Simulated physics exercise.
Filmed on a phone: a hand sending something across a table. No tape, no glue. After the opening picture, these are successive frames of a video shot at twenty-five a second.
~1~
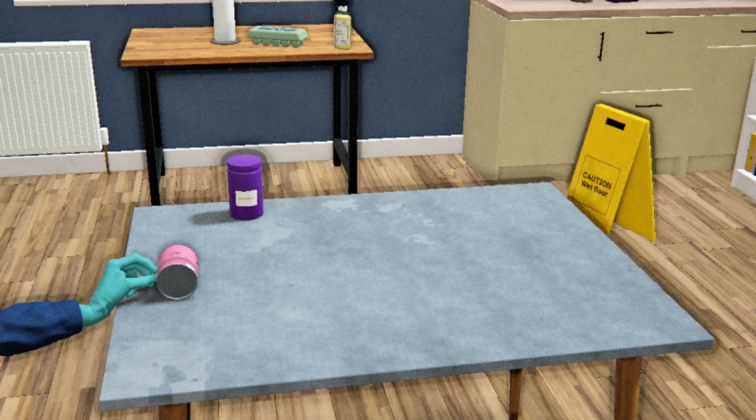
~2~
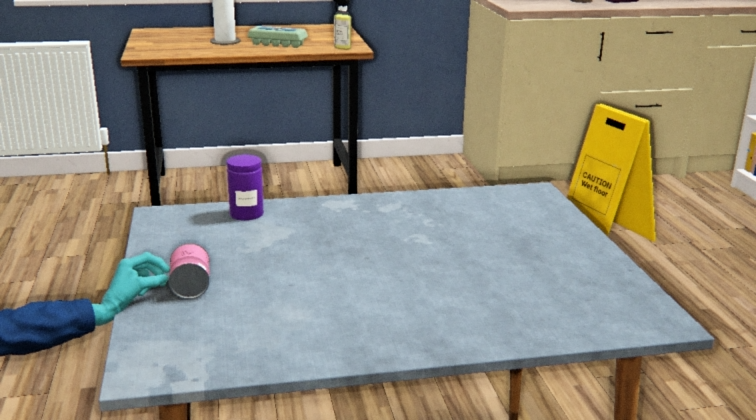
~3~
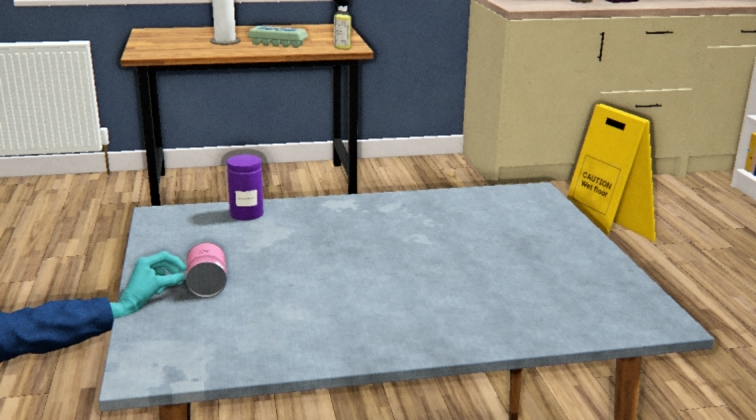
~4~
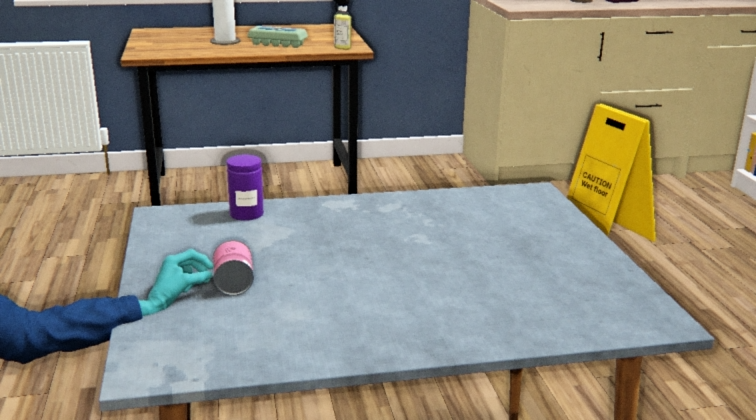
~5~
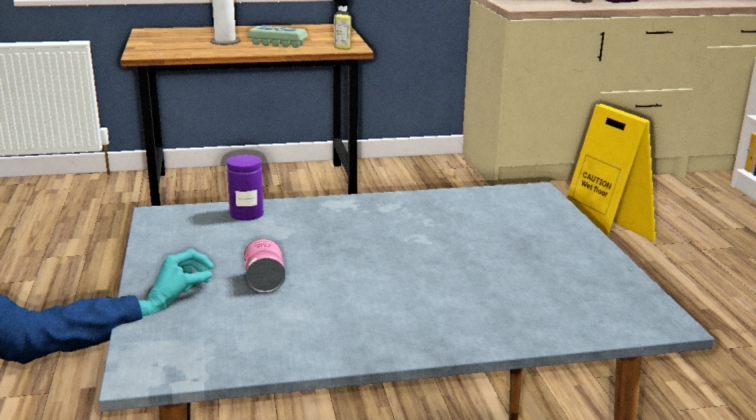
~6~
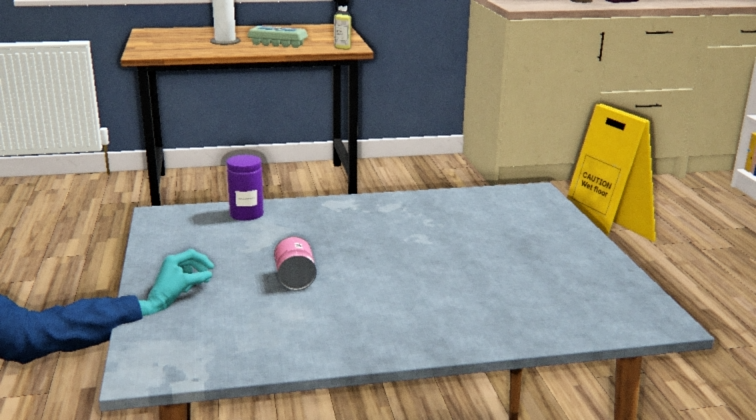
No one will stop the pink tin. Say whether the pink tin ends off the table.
The pink tin falls off the table.
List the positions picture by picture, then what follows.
Under the hand; pink tin (178, 271), in the first frame.
Under the hand; pink tin (189, 271), in the second frame.
Under the hand; pink tin (207, 269), in the third frame.
Pink tin (233, 267), in the fourth frame.
Pink tin (264, 265) moved about its own width, in the fifth frame.
Pink tin (295, 263) moved about its own width, in the sixth frame.
Then, 0.40 s later than the last frame, pink tin moved well along near (566, 243).
Then, 0.90 s later than the last frame, pink tin now off the table.
When it is over, off the table, pink tin.
